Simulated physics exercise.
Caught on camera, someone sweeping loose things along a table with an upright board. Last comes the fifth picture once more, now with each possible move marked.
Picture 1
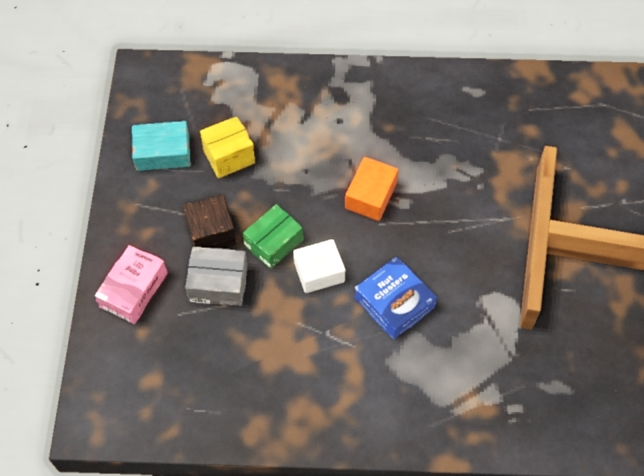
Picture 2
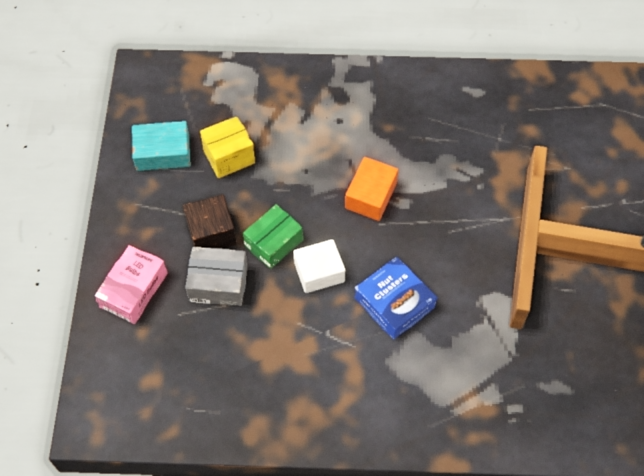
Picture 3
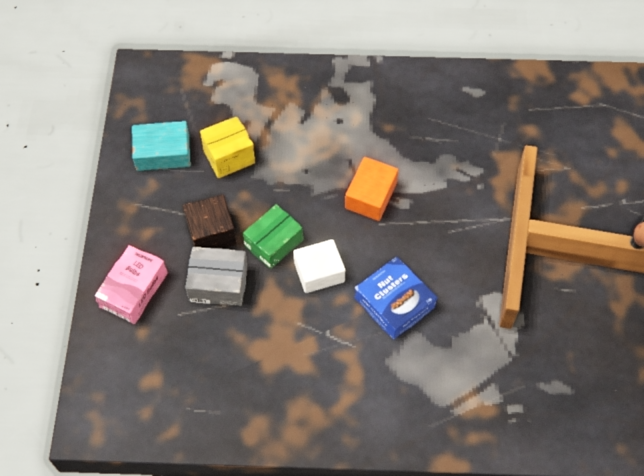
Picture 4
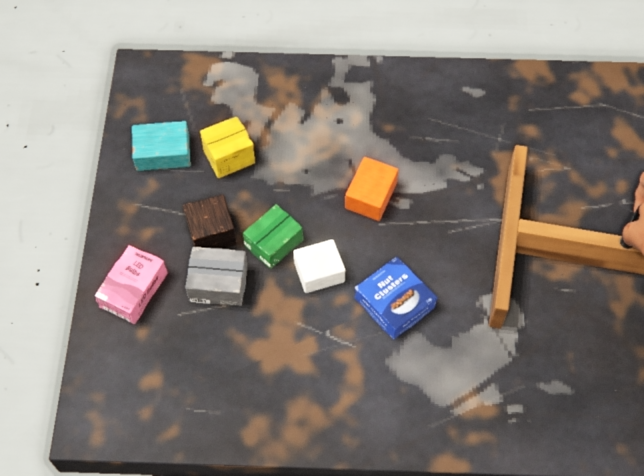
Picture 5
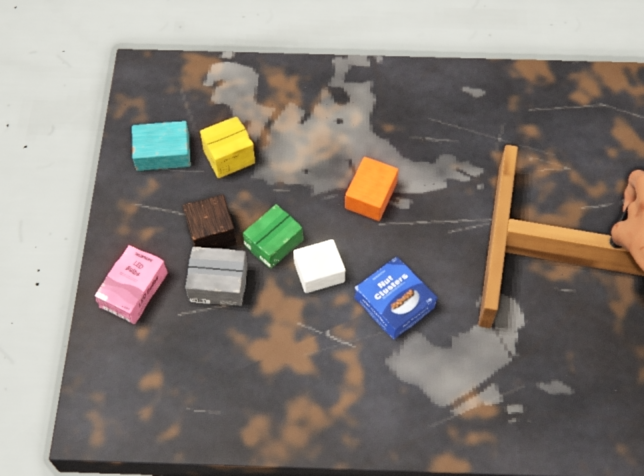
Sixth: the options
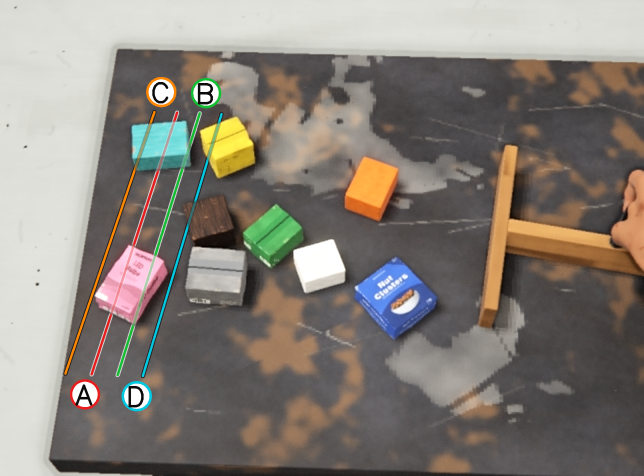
A dark, rust-blotched tabletop with pale grey patches is seen from above at a slight angle, against a whitish surround. Turquoise and yellow blocks sit at upper left, black, green, pink, grey and white ones below, with an orange block and a blue printed box nearer the middle. From the right, a wooden T-shaped board slides slowly left, a hand on its handle coming into view, while the blocks stay still.
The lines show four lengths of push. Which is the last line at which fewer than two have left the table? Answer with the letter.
Up to line D.
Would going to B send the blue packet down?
No.
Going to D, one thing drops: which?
The pink box goes over.
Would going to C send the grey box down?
By then, yes.
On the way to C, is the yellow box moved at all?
Yes.
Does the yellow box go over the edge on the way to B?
No.
On the marked copy, A at (137, 234); B at (162, 235); C at (113, 234); D at (185, 236).
With D. Early on, board (388, 220); blue packet (326, 293); green box (270, 233).
Further on, board (273, 217); pink box (120, 283); black block (177, 226).
At the end, board (186, 214); pink box over the edge; grey box (85, 271); one fallen.
As for the rest, A drops four; B drops three; C drops five.
